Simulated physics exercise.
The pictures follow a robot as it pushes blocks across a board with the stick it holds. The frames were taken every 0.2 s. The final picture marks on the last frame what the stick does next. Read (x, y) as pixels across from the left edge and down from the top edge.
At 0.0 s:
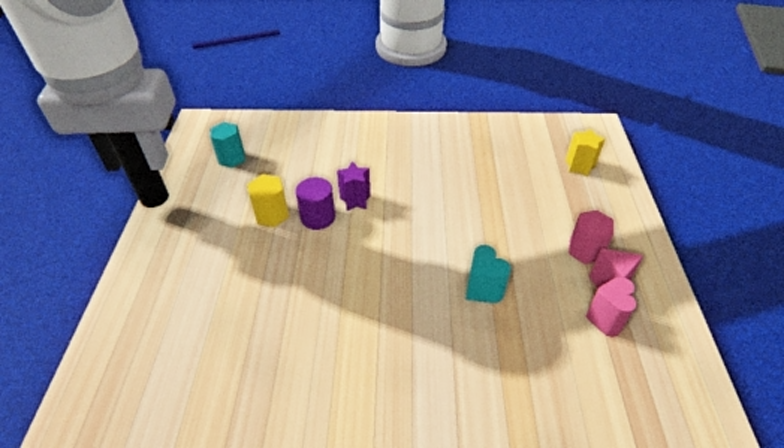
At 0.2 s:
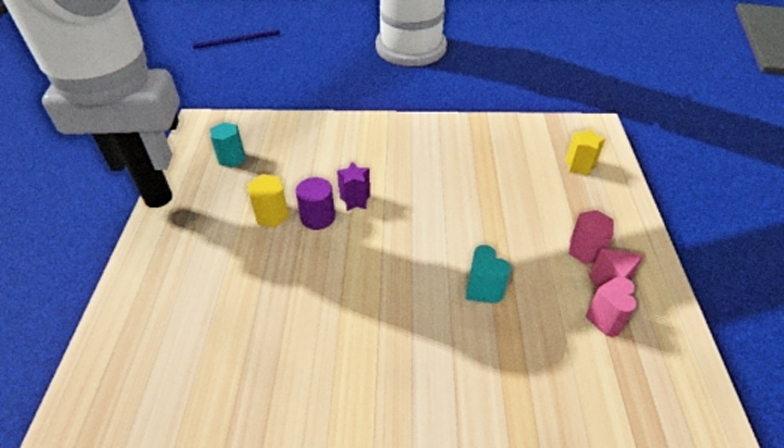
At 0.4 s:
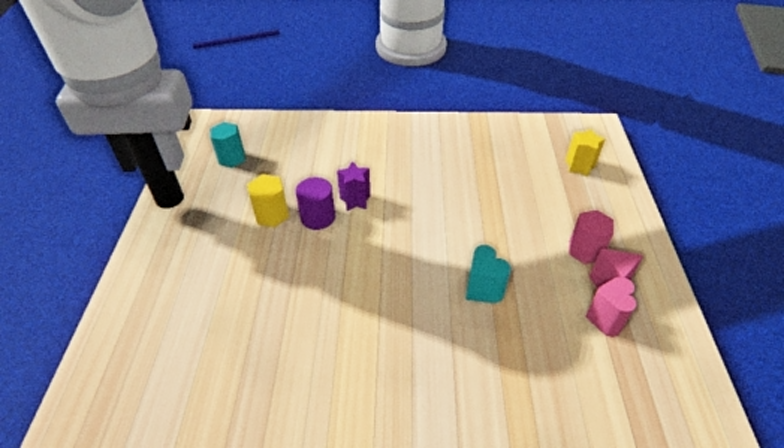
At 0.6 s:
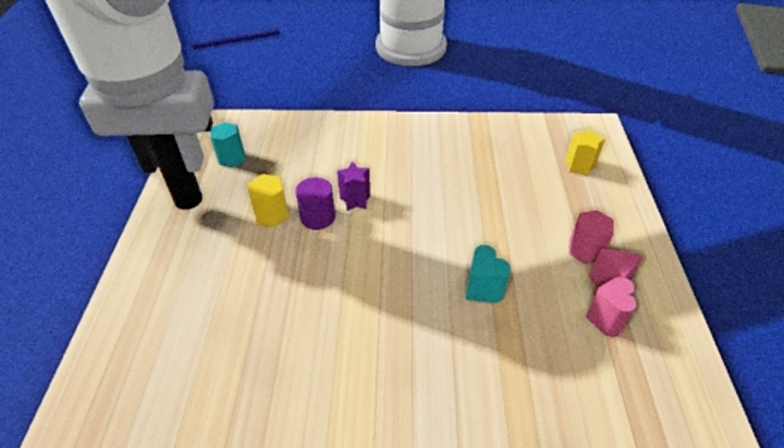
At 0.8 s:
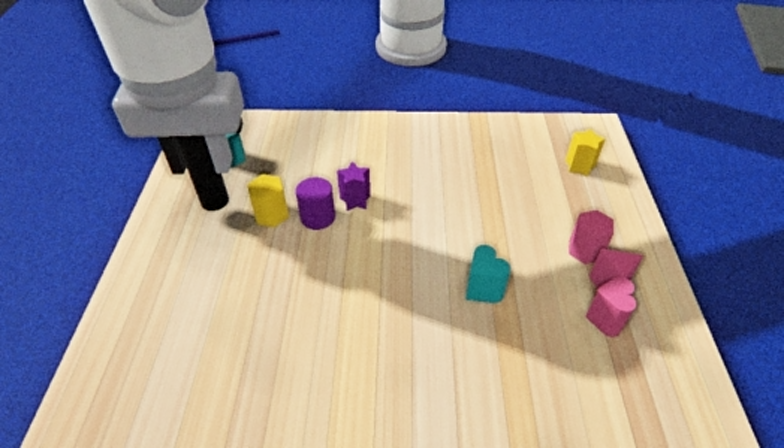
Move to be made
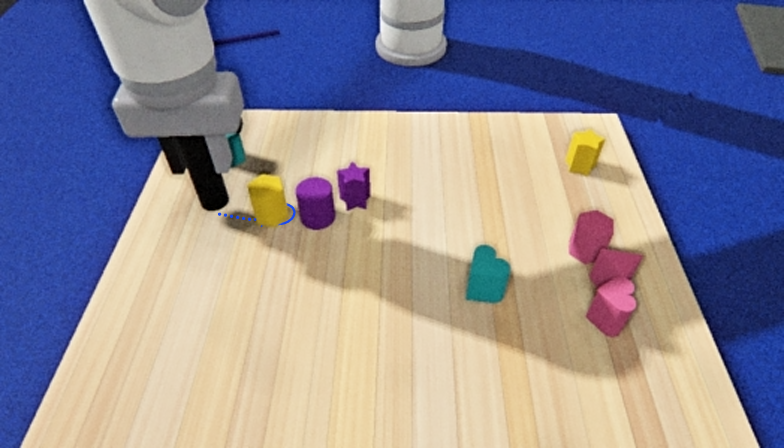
Robot arm with a black tip sliding slowly right toward a yellow block, while coloured blocks on a wooden board stay still.
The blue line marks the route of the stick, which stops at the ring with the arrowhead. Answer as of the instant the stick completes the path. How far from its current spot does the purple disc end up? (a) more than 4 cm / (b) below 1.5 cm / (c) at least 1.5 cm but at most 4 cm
(c)
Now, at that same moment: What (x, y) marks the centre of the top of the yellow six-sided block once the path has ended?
Around pixel (306, 181).
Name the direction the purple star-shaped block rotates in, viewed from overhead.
It turns round anticlockwise.
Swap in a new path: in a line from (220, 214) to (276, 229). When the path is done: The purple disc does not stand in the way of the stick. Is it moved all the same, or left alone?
It is moved off its spot.
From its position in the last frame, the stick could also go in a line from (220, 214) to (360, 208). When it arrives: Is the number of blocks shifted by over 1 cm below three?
Going by the path, no.
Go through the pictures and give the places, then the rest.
In the first picture, stick tip at (155, 199); block tops, yellow six-sided block at (265, 186); purple disc at (314, 188); purple star-shaped block at (354, 172).
In the second picture, stick at (159, 199); blocks unchanged.
In the third picture, stick at (170, 199); blocks unchanged.
In the fourth picture, stick at (189, 200); blocks unchanged.
In the fifth picture, stick at (215, 202); yellow six-sided block at (265, 186); purple disc at (314, 188); purple star-shaped block at (354, 172).
Path on the board, from (220, 214) through (239, 218) and (260, 219) to (280, 214).
On the path given first. Halfway along, stick at (246, 207); yellow six-sided block at (274, 186).
At the end, stick at (278, 201); yellow six-sided block at (306, 181); purple disc at (340, 189); purple star-shaped block at (359, 172), turned 30° anticlockwise.
